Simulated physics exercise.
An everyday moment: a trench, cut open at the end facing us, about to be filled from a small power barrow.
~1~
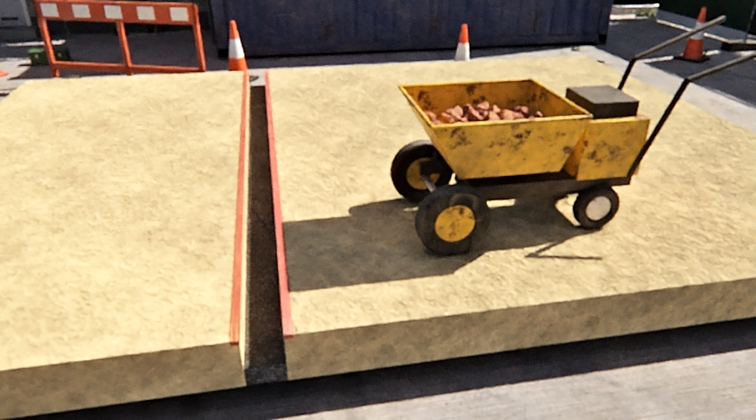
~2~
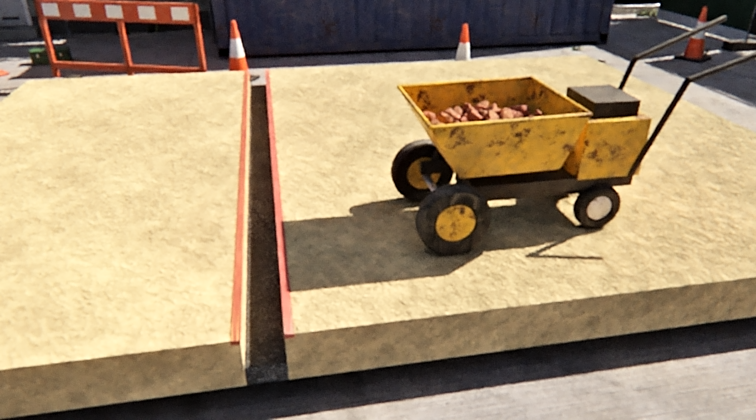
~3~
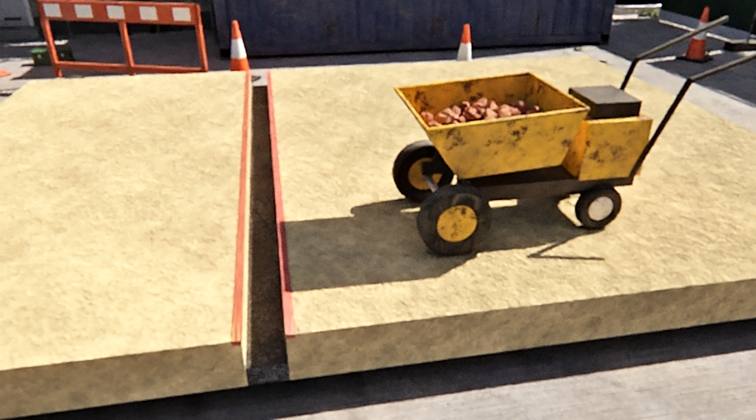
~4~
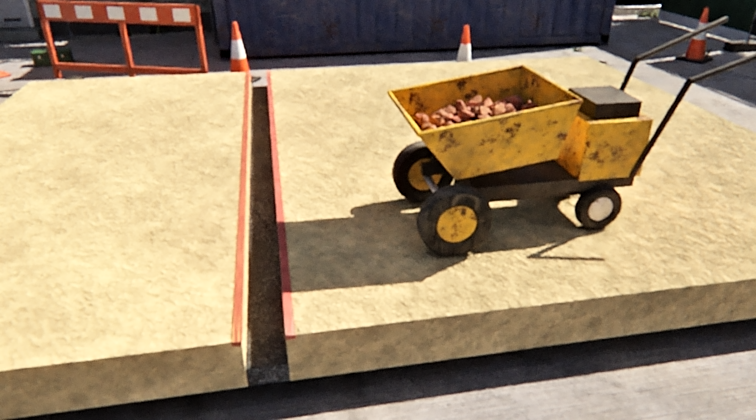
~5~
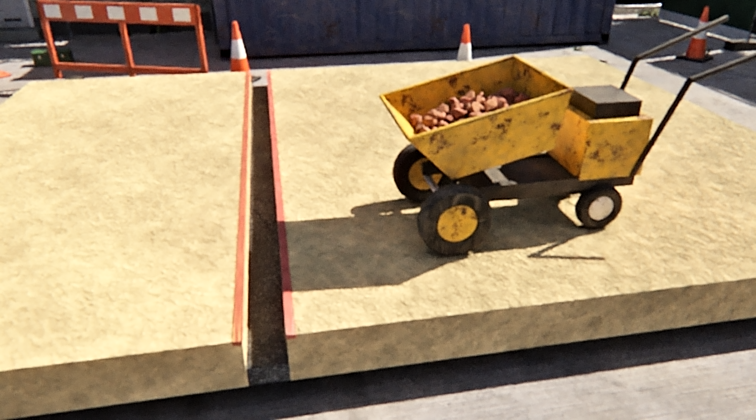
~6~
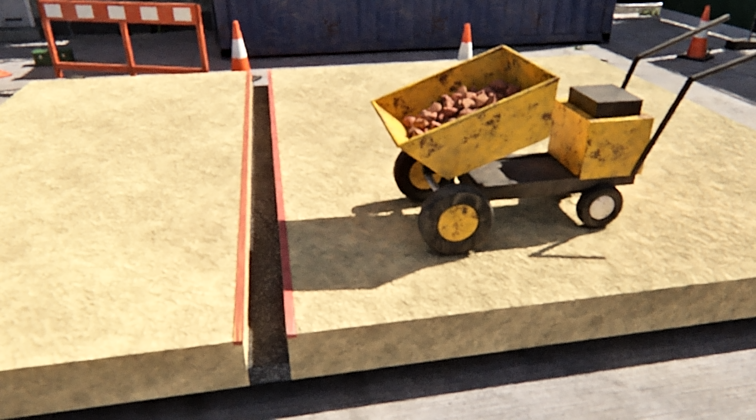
Yellow power barrow standing still beside a narrow trench between pale slabs, its skip of reddish rubble slowly tilting toward the left.
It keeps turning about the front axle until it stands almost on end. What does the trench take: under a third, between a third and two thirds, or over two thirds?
It catches less than a third.
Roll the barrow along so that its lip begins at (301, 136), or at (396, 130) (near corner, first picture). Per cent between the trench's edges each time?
First some 0, then 40 per cent.
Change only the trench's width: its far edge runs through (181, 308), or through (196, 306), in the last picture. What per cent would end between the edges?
Near 20 % and 20 %.
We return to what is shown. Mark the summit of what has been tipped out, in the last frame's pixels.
Roughly at (321, 218).
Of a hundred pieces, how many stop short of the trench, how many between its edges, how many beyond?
Short: 60 %, between: 15 %, beyond: 0 %.
Soon, skip tipped steeply; all in the skip.
A while on, skip tipped steeply; nearly all in the skip; a small part short of the trench; a stray few falling.
Towards the end, skip tipped right over; about half in the skip; about a third short of the trench; a small part in or heaped over the trench.
Finally, skip tipped right over; about a quarter in the skip; about half short of the trench; a small part in or heaped over the trench; none beyond it.
